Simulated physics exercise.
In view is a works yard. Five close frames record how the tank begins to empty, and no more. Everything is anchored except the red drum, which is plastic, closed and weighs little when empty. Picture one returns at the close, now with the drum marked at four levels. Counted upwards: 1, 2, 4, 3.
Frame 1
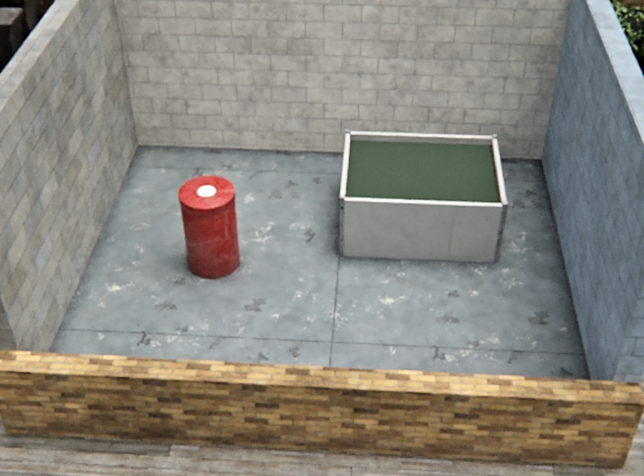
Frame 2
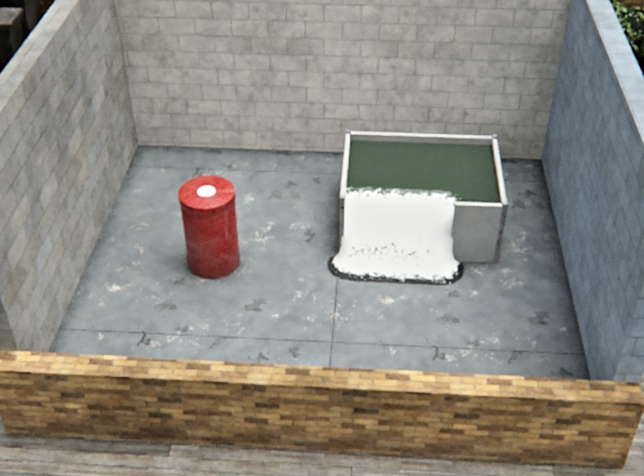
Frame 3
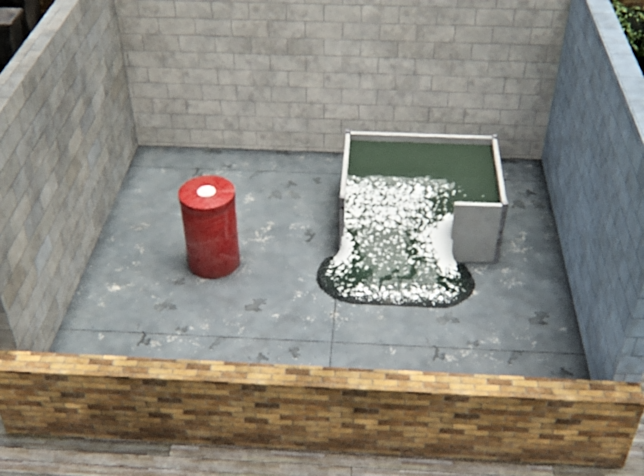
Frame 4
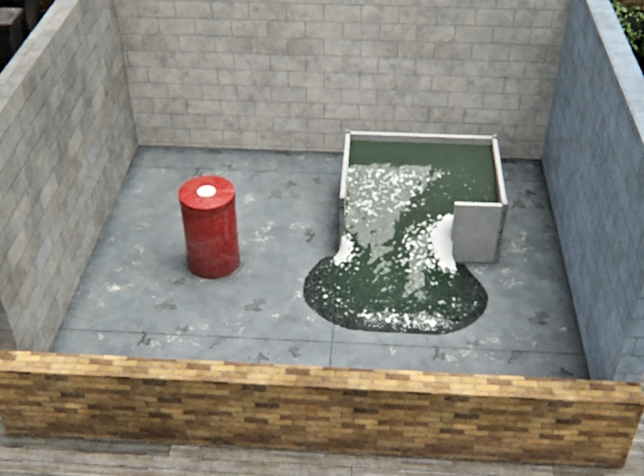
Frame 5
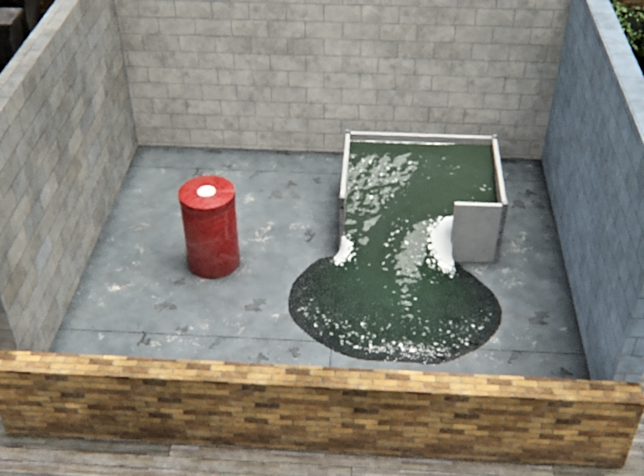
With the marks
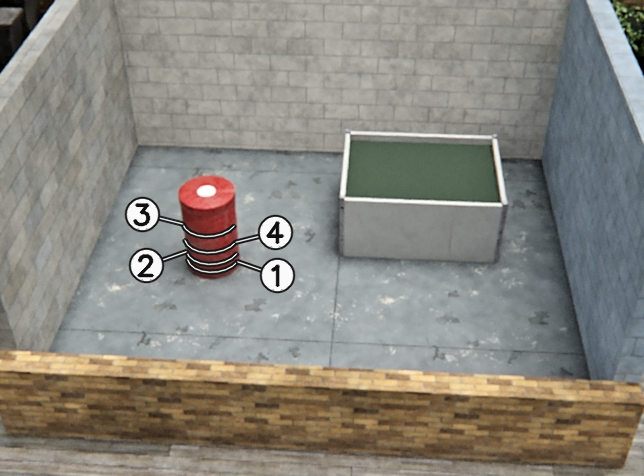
Green liquid bursting in white froth through the front of a full tank and spreading across a walled yard beside a still red drum.
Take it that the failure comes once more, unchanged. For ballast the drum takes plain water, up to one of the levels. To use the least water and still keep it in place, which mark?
The limit is 1.
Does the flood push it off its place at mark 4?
No, not at all.
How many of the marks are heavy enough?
All of them.
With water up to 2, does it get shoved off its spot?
No.
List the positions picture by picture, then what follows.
In the first picture, lid of the red drum at (207, 192); tank full, its middle at (421, 172).
In the second picture, 2 % of the ground wet, in view closest to the drum at (337, 270).
In the third picture, 5 % of the ground wet, in view closest to the drum at (325, 277).
In the fourth picture, 9 % of the ground wet, in view closest to the drum at (320, 270).
In the fifth picture, lid of the red drum at (207, 192); 13 % of the ground wet, in view closest to the drum at (307, 281).
On the marked copy, 1 at (209, 272); 2 at (208, 264); 3 at (205, 236); 4 at (207, 252); from the bottom up 1, 2, 4, 3.
Choosing 1, it does not move.
Choosing 2, it does not move.
Choosing 3, it does not move.
Choosing 4, it does not move.
